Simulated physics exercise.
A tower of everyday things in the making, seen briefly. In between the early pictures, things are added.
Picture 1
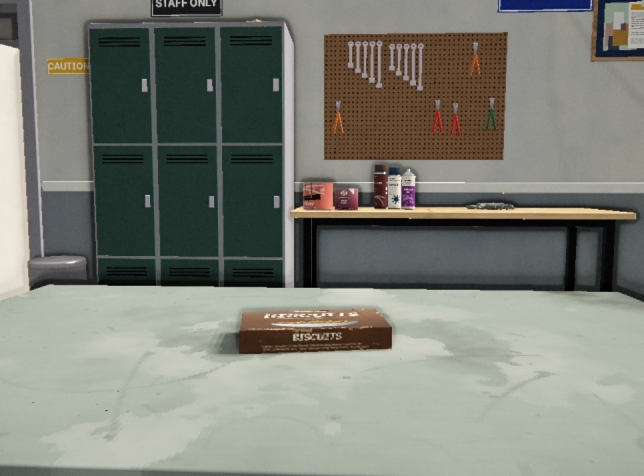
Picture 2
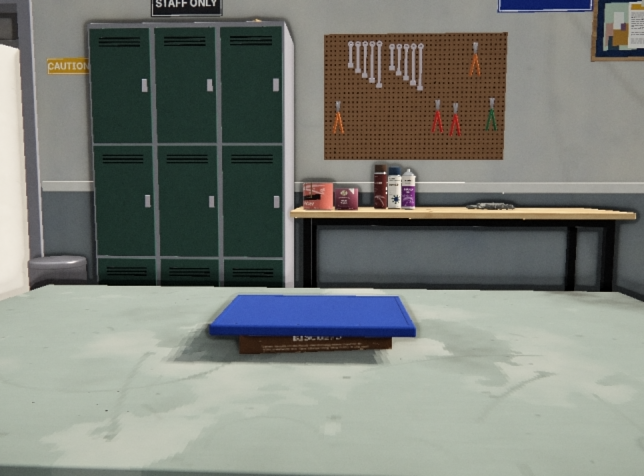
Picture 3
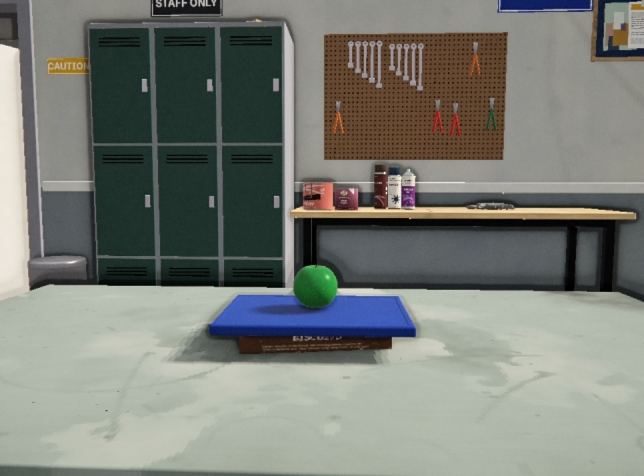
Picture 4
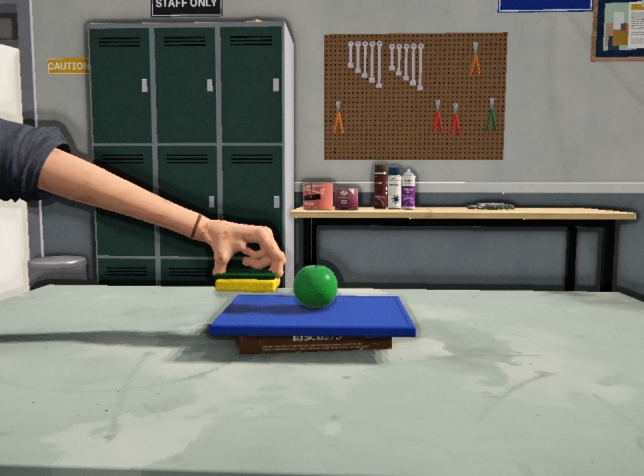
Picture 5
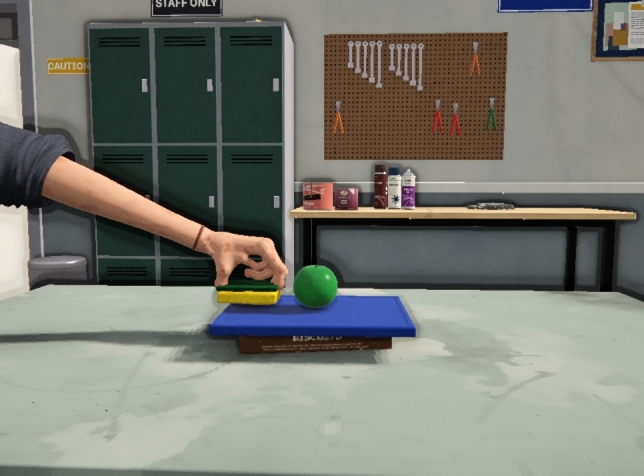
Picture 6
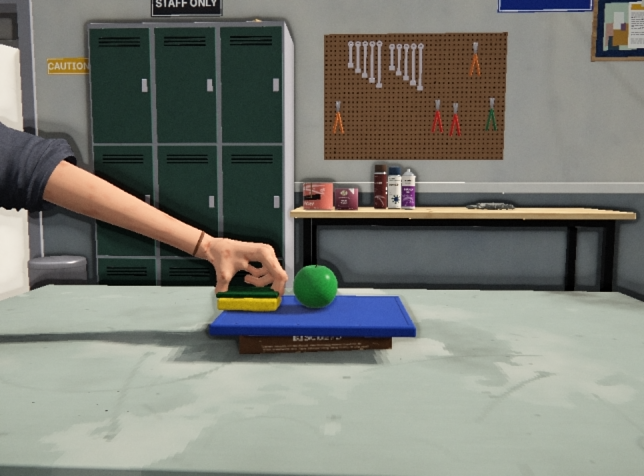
A hand lowering a yellow sponge onto a blue tray, left of a green apple, after tray and apple appear atop a brown packet.
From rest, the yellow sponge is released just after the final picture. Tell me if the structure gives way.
Most likely the pile survives.
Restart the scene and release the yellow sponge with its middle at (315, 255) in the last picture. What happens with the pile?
It collapses.
Then, 0.20 s past the last view, nothing moves.
Then, 0.40 s past the last view, yellow sponge resting near (250, 299).
Finally, all 4 still in place. Final places as the last picture's camera would see them, yellow sponge near (250, 299). The pile stays up.
